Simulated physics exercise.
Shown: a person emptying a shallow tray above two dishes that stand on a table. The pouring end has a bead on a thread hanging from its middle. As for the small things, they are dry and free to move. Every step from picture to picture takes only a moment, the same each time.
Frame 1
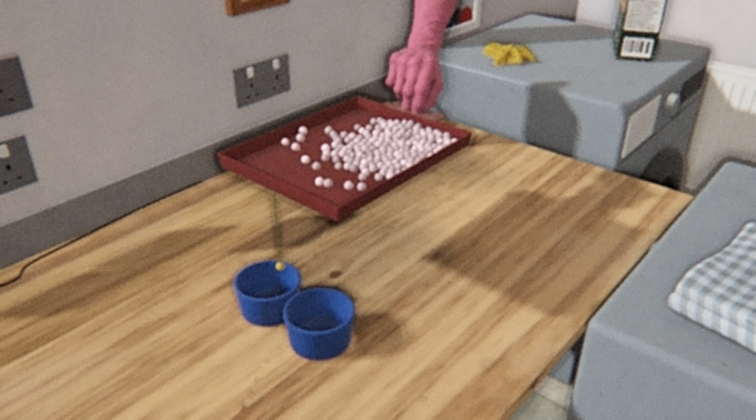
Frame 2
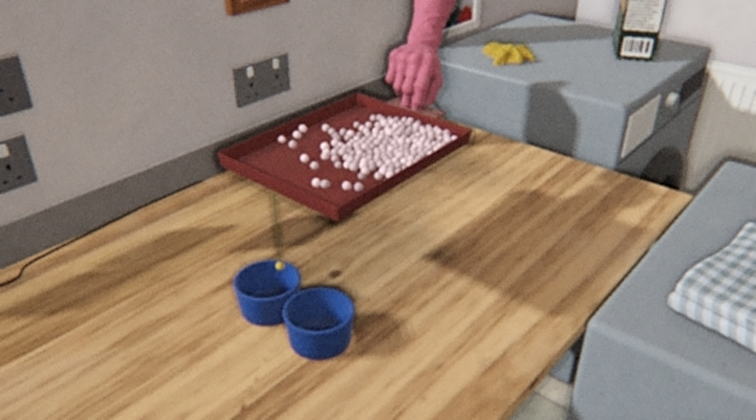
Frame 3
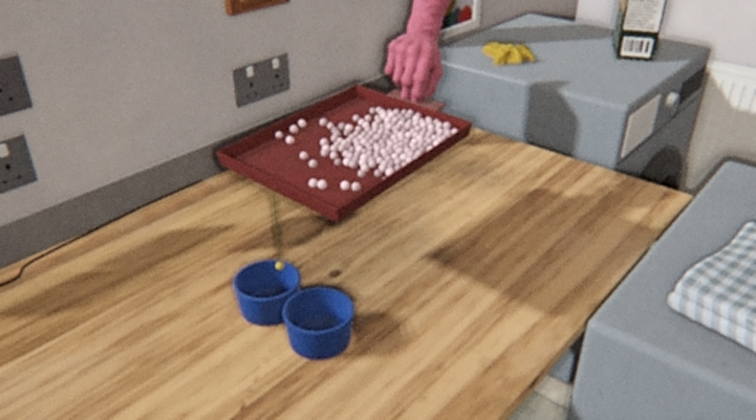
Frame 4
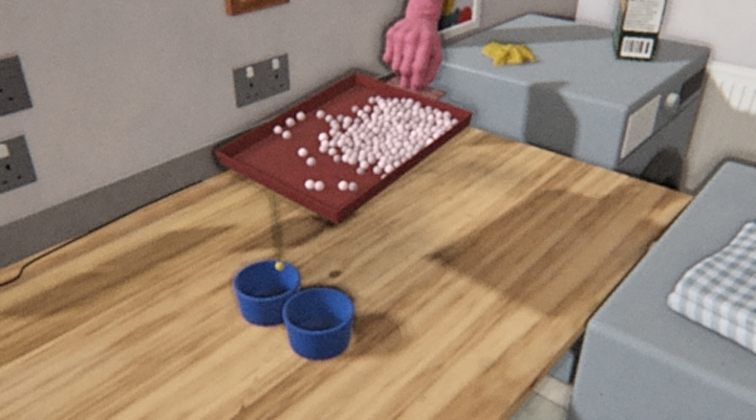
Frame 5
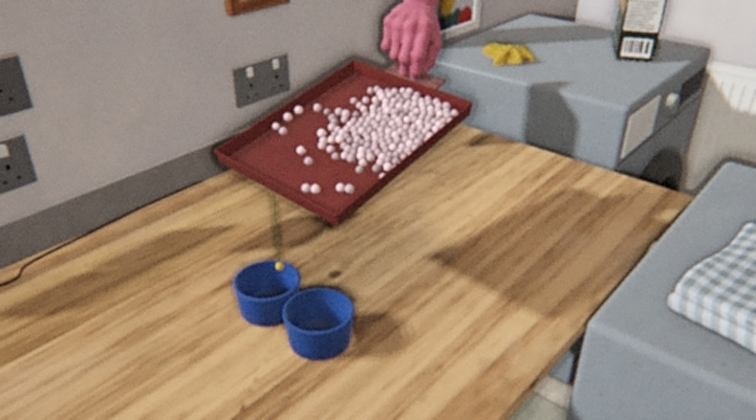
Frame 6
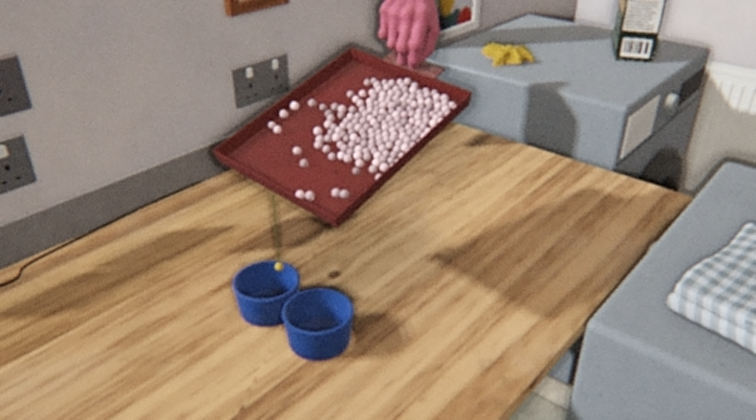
A pink hand slowly raises the far end of a red tray of pale sugar pearls.
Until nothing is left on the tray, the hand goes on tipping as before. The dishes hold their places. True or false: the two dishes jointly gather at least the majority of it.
True, they gather the majority.
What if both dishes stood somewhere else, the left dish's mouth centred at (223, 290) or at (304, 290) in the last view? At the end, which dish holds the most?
The one at right the first time, the one at right the second.
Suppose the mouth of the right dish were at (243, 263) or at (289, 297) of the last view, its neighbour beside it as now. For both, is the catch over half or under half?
Taking the tries in order: A minor share, followed by a minor share.
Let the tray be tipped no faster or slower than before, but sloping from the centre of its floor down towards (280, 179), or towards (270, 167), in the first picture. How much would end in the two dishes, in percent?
10 % then 0 %, roughly.
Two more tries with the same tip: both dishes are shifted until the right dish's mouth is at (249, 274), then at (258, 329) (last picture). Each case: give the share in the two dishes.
You'd end up with around 0 per cent and then around 10 per cent.
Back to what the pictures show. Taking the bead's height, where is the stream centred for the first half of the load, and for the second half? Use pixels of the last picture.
Near (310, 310) to start, and near (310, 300) afterwards.
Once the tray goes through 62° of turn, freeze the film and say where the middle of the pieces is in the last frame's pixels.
Roughly (311, 195).
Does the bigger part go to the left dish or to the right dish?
The one to the right.
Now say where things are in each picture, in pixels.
Corners of the pouring end at (221, 153) and (337, 206), level; middle of the load at (390, 149), sugar pearls; left dish at (244, 307); right dish at (295, 339); bead on its thread at (280, 266), in the first picture.
Corners of the pouring end at (220, 153) and (337, 206), level; middle of the load at (390, 147), in the second picture.
Corners of the pouring end at (220, 152) and (337, 207), tipped barely, lowest at the right corner; middle of the load at (389, 142), a small part on the move, in the third picture.
Corners of the pouring end at (219, 151) and (336, 210), tipped a little, lowest at the right corner; middle of the load at (389, 135), a small part on the move, in the fourth picture.
Corners of the pouring end at (218, 150) and (336, 213), tipped a little, lowest at the right corner; middle of the load at (388, 128), a small part on the move, in the fifth picture.
Corners of the pouring end at (216, 150) and (335, 216), tipped clearly, lowest at the right corner; middle of the load at (385, 124), most on the move; left dish at (243, 307); right dish at (294, 340), in the sixth picture.
Soon after the last picture, tray tipped steeply; most on the tray; a small part in the right dish; a stray few outside both; a small part in the air.
A little later, tray tipped past a quarter turn; a small part on the tray; about half in the right dish; a stray few in the left dish; about a quarter outside both; about a quarter in the air.
Later still, tray tipped past a quarter turn; about two thirds in the right dish; a stray few in the left dish; about a third outside both.
By the end, tray tipped past a quarter turn; about two thirds in the right dish; a stray few in the left dish; about a third outside both.
